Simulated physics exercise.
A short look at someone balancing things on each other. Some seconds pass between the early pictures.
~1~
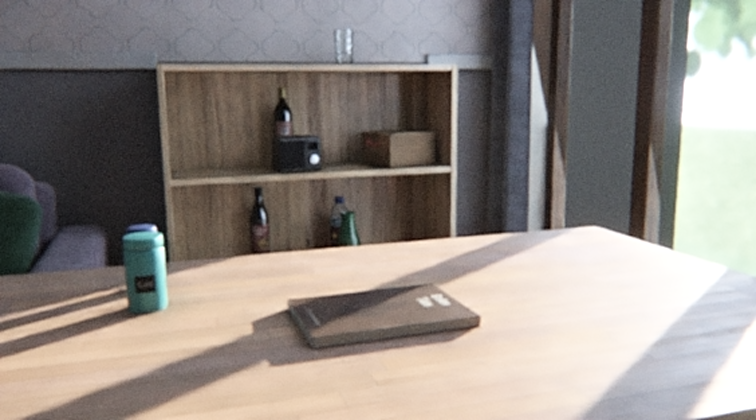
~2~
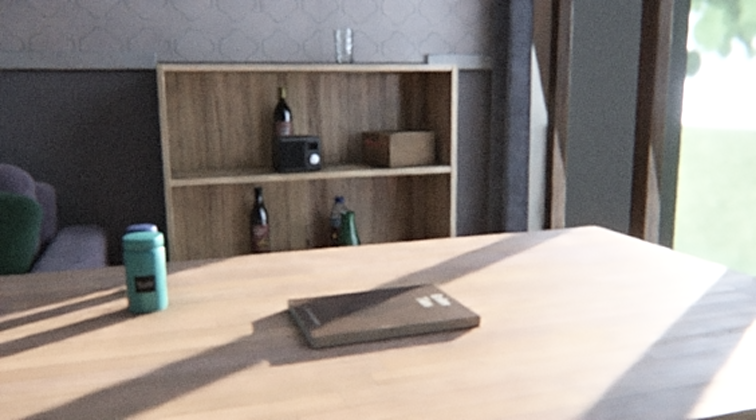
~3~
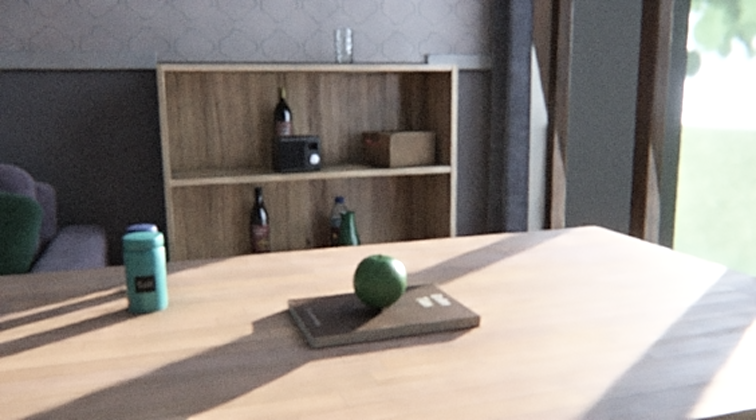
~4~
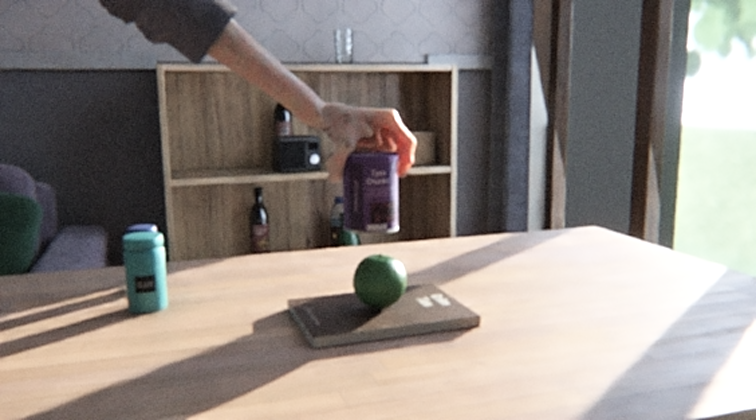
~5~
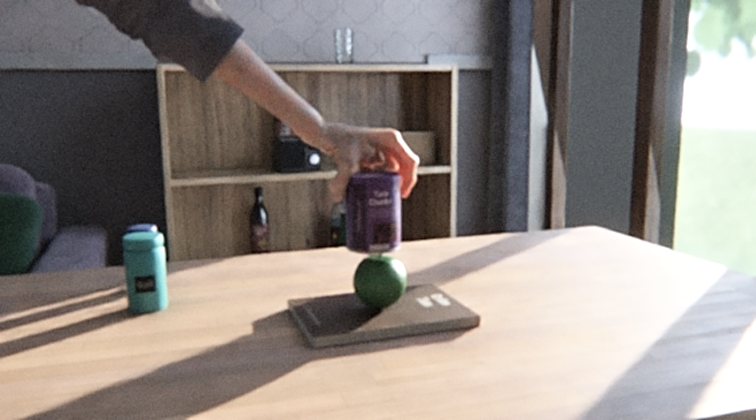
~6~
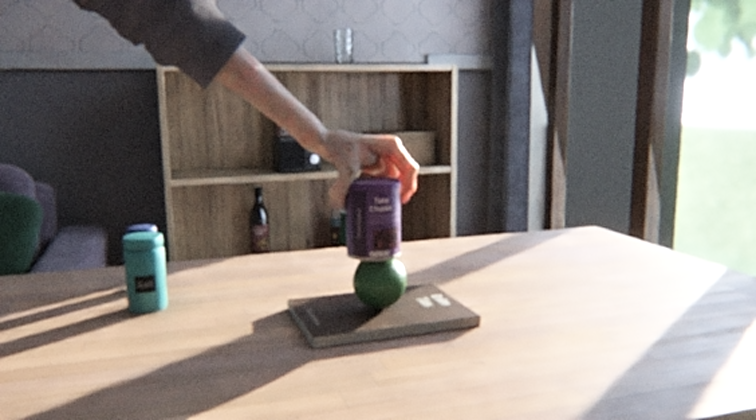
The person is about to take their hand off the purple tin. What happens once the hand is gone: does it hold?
The pile comes apart.
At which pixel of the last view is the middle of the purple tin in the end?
At about (233, 306).
Then, 0.40 s later than the last frame, purple tin now fallen.
Then, 0.50 s later than the last frame, things are still on the move.
Then, 0.60 s later than the last frame, as before.
Then, 1.70 s later than the last frame, nothing new.
When it is over, fallen, purple tin; the other 4 as before. End places, in pixels of the last picture, purple tin near (233, 306). The pile gives way.
